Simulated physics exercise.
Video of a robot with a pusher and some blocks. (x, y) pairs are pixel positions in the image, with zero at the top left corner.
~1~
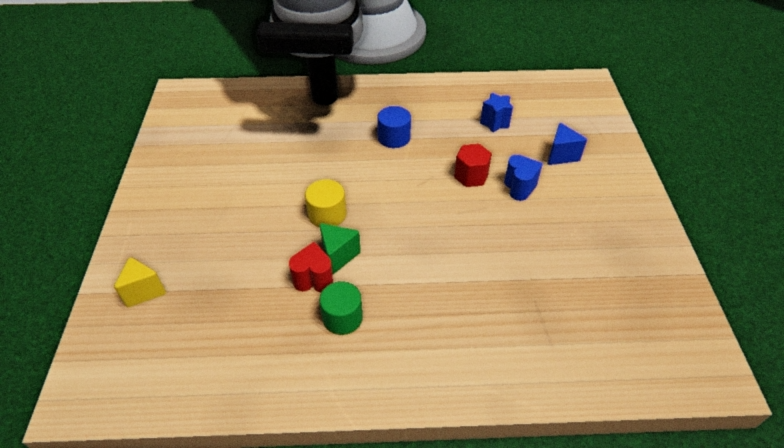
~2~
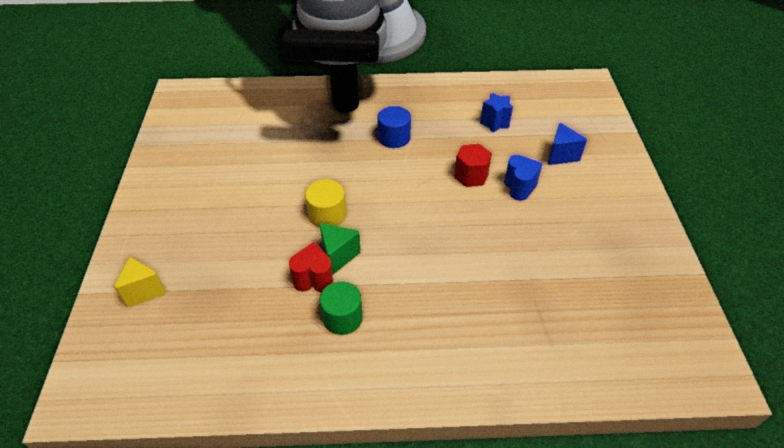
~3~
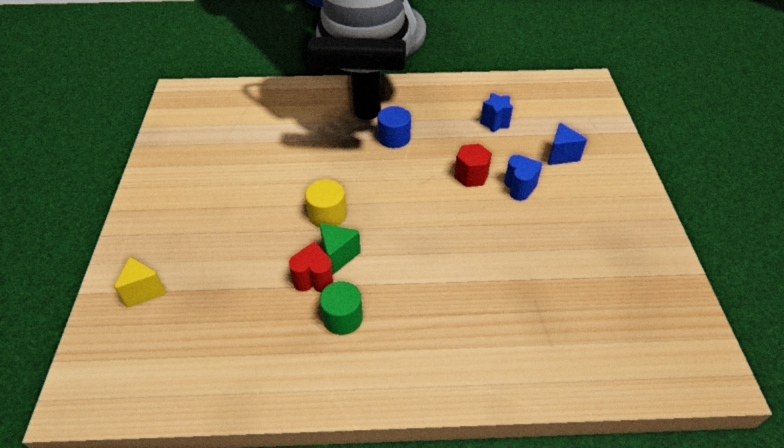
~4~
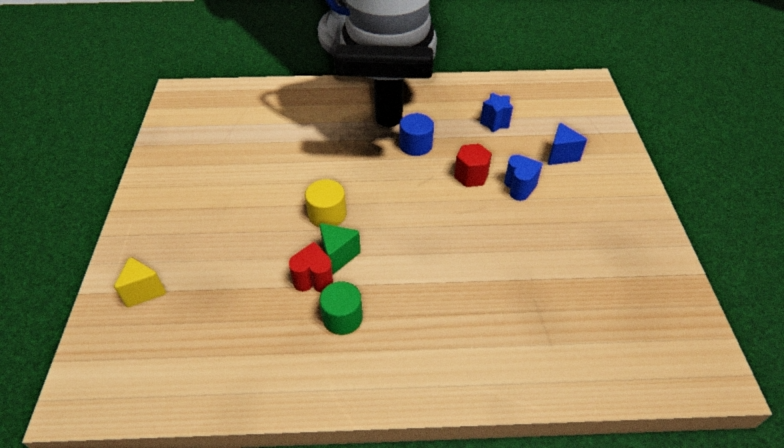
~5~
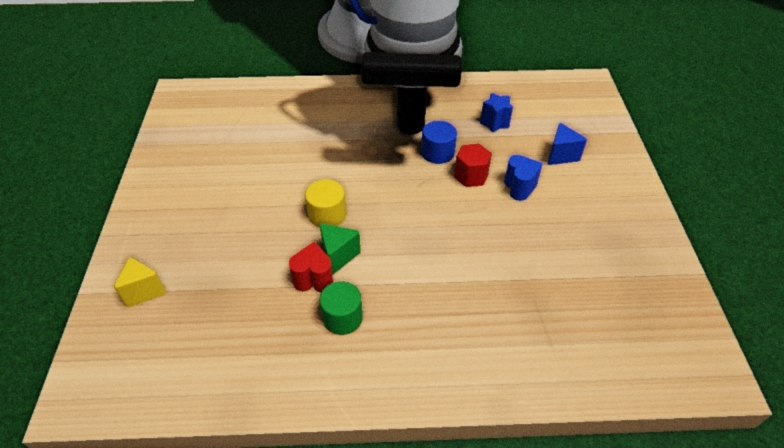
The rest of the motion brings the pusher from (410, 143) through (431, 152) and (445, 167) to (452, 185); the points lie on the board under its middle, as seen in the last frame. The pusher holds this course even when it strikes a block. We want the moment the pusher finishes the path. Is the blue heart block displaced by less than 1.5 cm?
Yes - that is the case.
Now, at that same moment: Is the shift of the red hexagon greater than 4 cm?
No, that is not how it ends up.
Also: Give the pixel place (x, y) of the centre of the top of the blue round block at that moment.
It comes to (482, 146).
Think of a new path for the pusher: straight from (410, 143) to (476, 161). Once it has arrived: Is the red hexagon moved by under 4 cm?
Going by the path, yes.
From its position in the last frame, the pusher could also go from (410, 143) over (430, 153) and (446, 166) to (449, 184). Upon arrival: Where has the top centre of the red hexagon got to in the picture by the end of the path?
The middle of its upper face should be somewhere near (498, 167).
On the path given first. Halfway along, pusher (441, 144); blue round block (474, 141); red hexagon (493, 162), turned 45° clockwise.
At the end, pusher (454, 169); blue round block (482, 146); red hexagon (499, 168), turned 50° clockwise; blue heart block (530, 167).
